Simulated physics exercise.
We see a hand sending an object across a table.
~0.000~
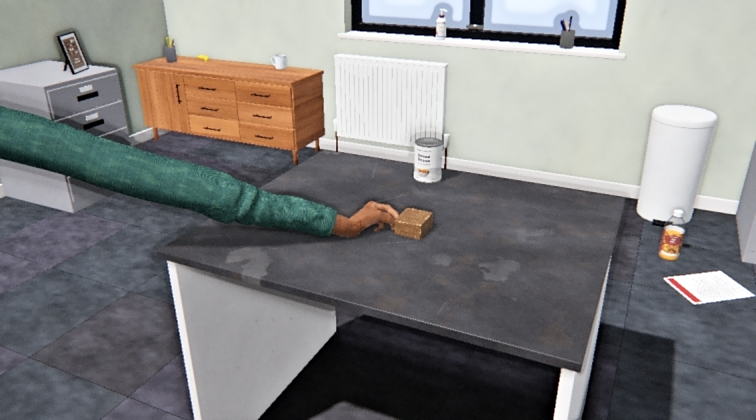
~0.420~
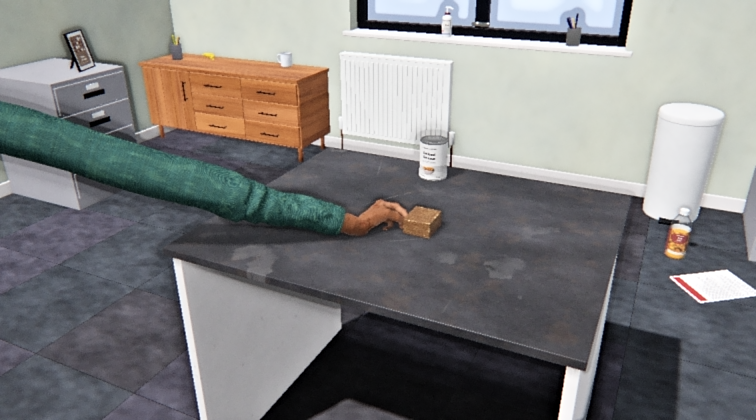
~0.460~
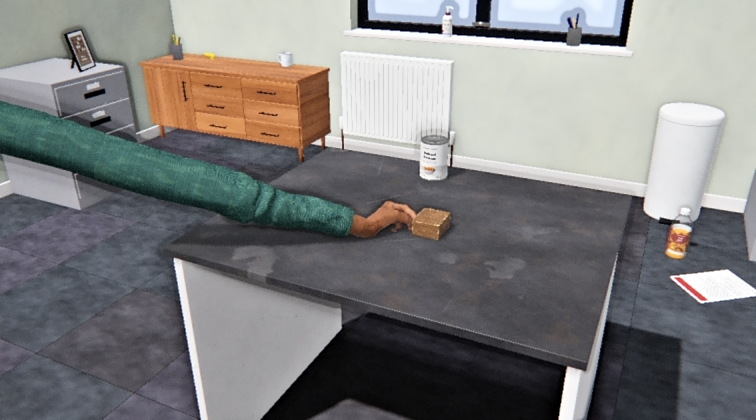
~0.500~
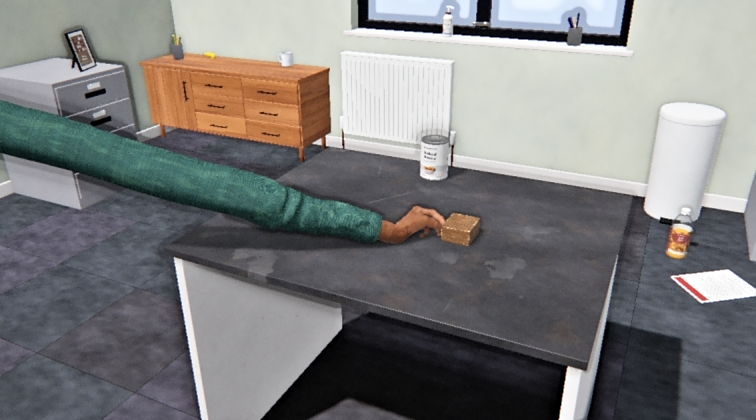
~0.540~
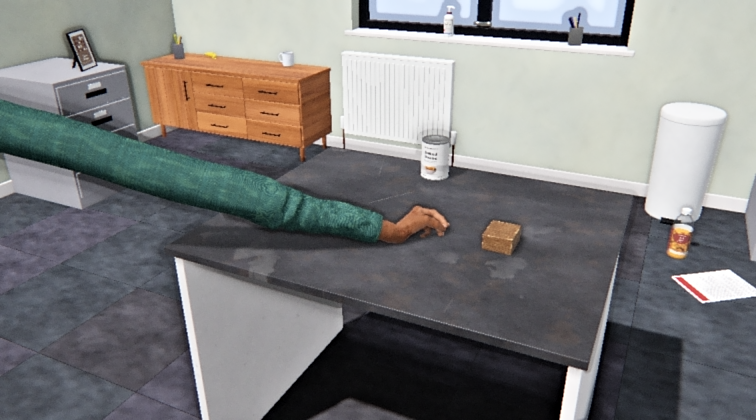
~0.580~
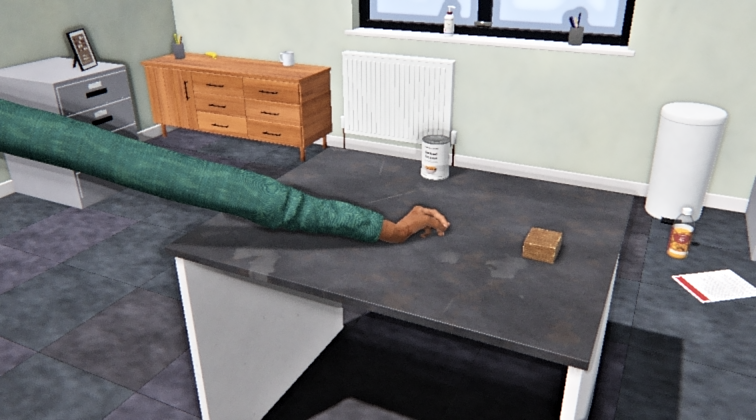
To begin with, a hand in a green sleeve rests against a small brown block on a dark tabletop in a room with cabinets and a radiator. The hand pushes the block to the right, then stays in place while the block slides away from the fingers, farther right across the table.
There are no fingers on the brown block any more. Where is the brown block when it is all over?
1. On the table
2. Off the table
2.
After 0.78 s, brown block now off the table.
After 1.08 s, things are still on the move.
In the end (1.3 s), off the table, brown block.
